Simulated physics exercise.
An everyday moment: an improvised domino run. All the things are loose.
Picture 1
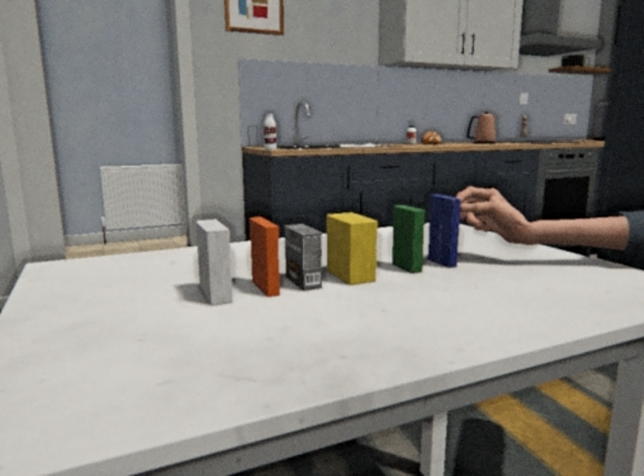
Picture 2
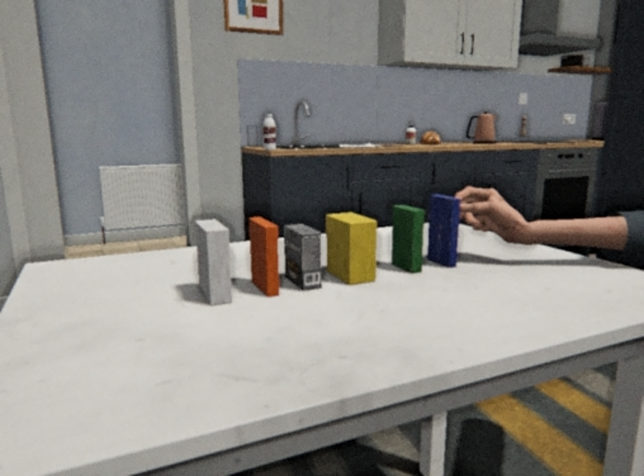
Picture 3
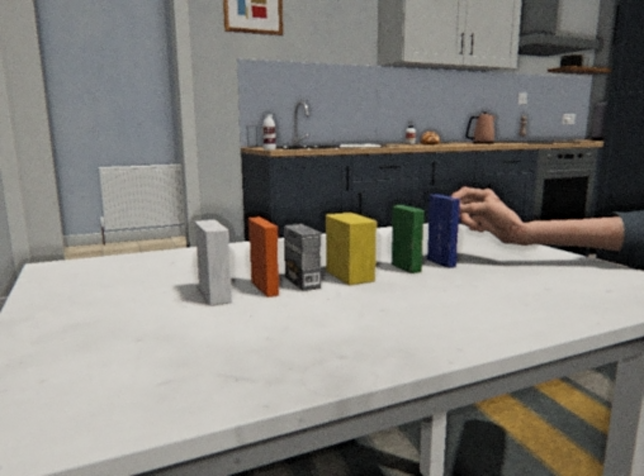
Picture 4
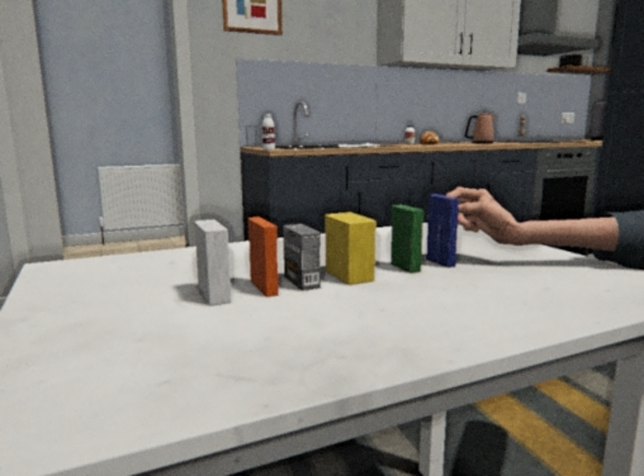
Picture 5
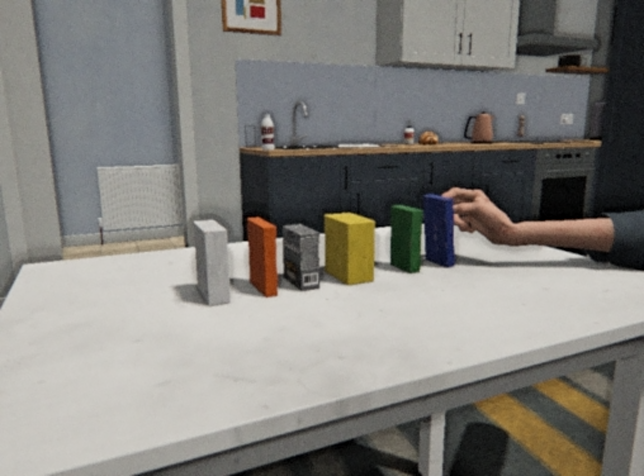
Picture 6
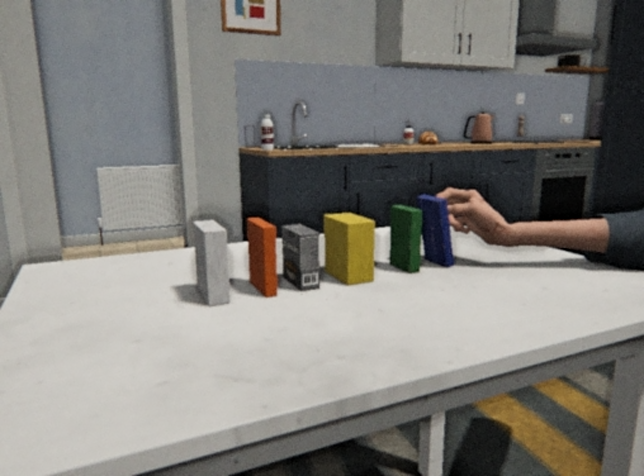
A blue board tilts left toward a green block as a hand pushes it from the right.
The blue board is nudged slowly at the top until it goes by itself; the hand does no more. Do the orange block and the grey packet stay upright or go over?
The orange block keeps standing; the grey packet keeps standing.
Then, 0.30 s past the last view, blue board 39° over; green block rocked 14° from its first pose.
Then, 0.40 s past the last view, blue board 57° over; green block rocked 41° from its first pose.
Finally, down or leaning hard on the table, green block; the other 3 still in place. Final places as the last picture's camera would see them, orange block near (262, 257), grey packet near (300, 257).
